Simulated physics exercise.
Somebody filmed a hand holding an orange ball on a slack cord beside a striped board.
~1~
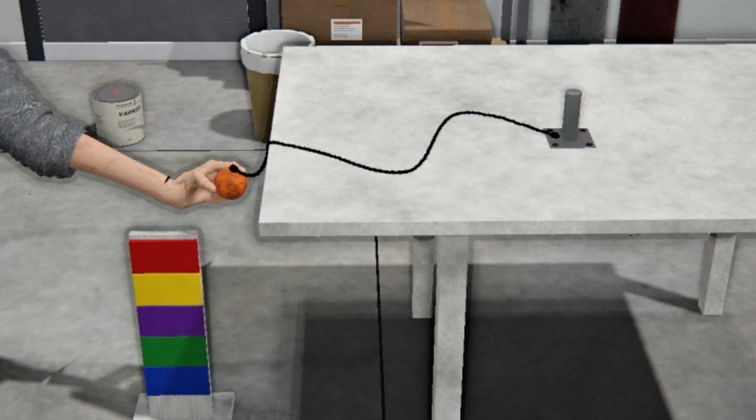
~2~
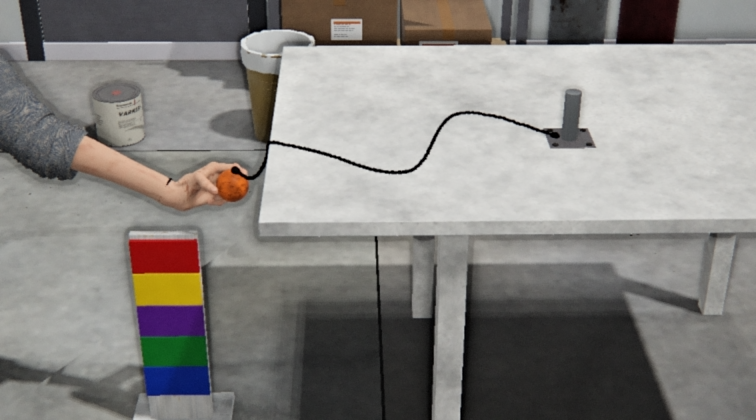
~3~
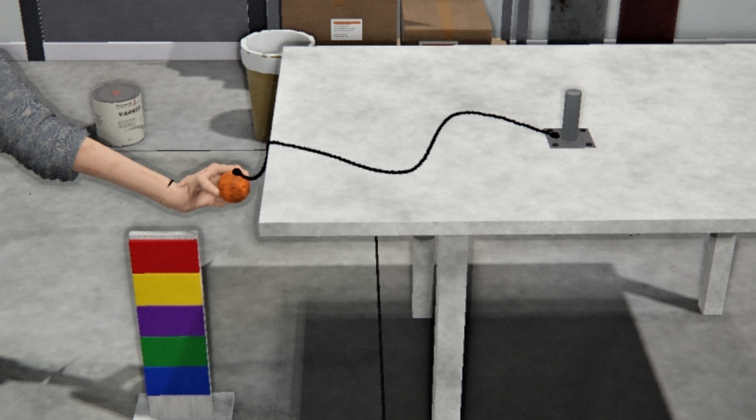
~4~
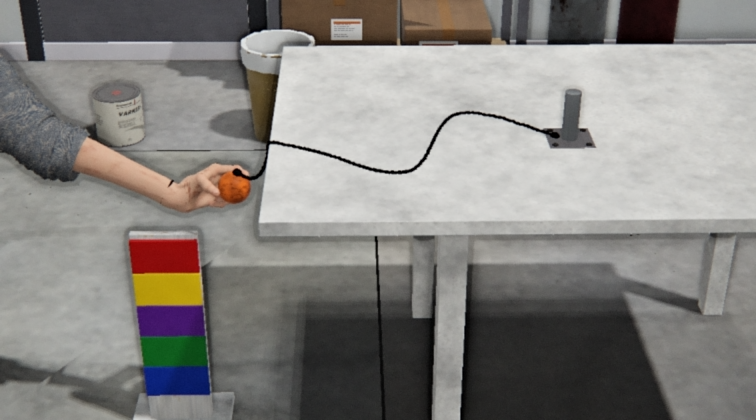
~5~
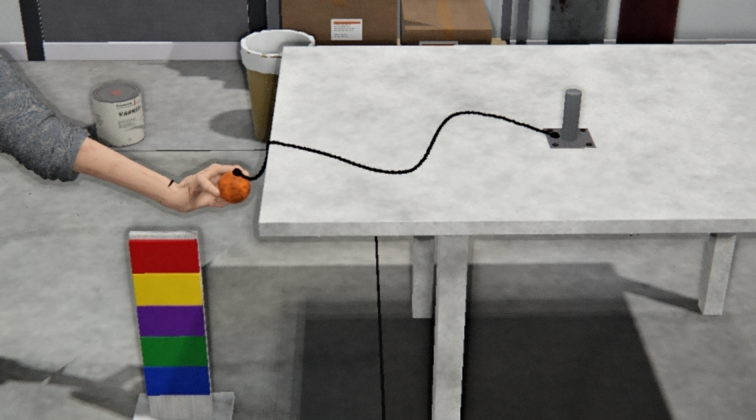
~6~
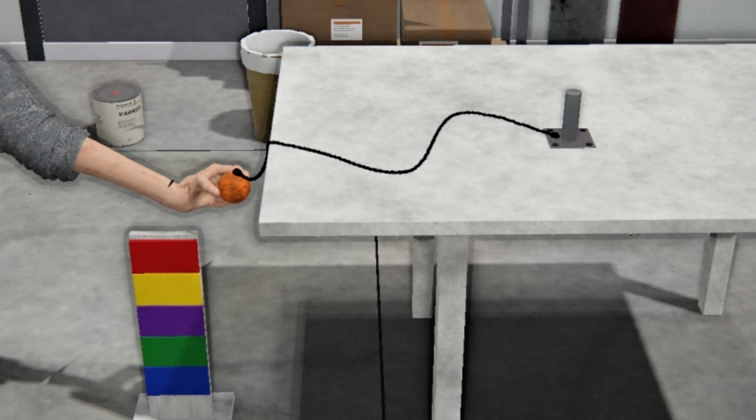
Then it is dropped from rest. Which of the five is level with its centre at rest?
Its centre hangs level with the purple band.
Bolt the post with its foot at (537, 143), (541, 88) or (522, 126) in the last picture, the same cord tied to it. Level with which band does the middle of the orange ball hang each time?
Try by try: Green; purple; green.
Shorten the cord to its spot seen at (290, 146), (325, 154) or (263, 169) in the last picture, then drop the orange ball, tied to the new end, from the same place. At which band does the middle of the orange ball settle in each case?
Try by try: Red; no band; yellow.
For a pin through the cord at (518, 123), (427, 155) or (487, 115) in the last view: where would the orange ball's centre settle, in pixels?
The places are (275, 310), (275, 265) and (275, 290).
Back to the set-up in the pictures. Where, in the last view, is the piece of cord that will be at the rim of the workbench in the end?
At (383, 172), roughly.
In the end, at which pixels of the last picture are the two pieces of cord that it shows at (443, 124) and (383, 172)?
About (407, 137), and the other about (270, 142).
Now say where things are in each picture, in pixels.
In the first frame, orange ball (231, 184); red (164, 258); yellow (168, 290); purple (171, 322); green (174, 352); blue (177, 382).
In the second frame, orange ball (232, 185); cord through (523, 125) (450, 117) (428, 153) (370, 169) (295, 147).
In the third frame, orange ball (234, 187).
In the fourth frame, orange ball (234, 188); cord through (523, 125) (450, 117) (428, 153) (370, 169) (295, 147).
In the fifth frame, orange ball (234, 188).
In the sixth frame, orange ball (234, 188); cord through (523, 125) (450, 117) (428, 153) (370, 169) (295, 147).
Soon after, ball near (271, 299); level with yellow.
After that, ball near (266, 315); level with purple.
In the end, ball near (277, 319); level with purple. Its middle rests at the purple band.
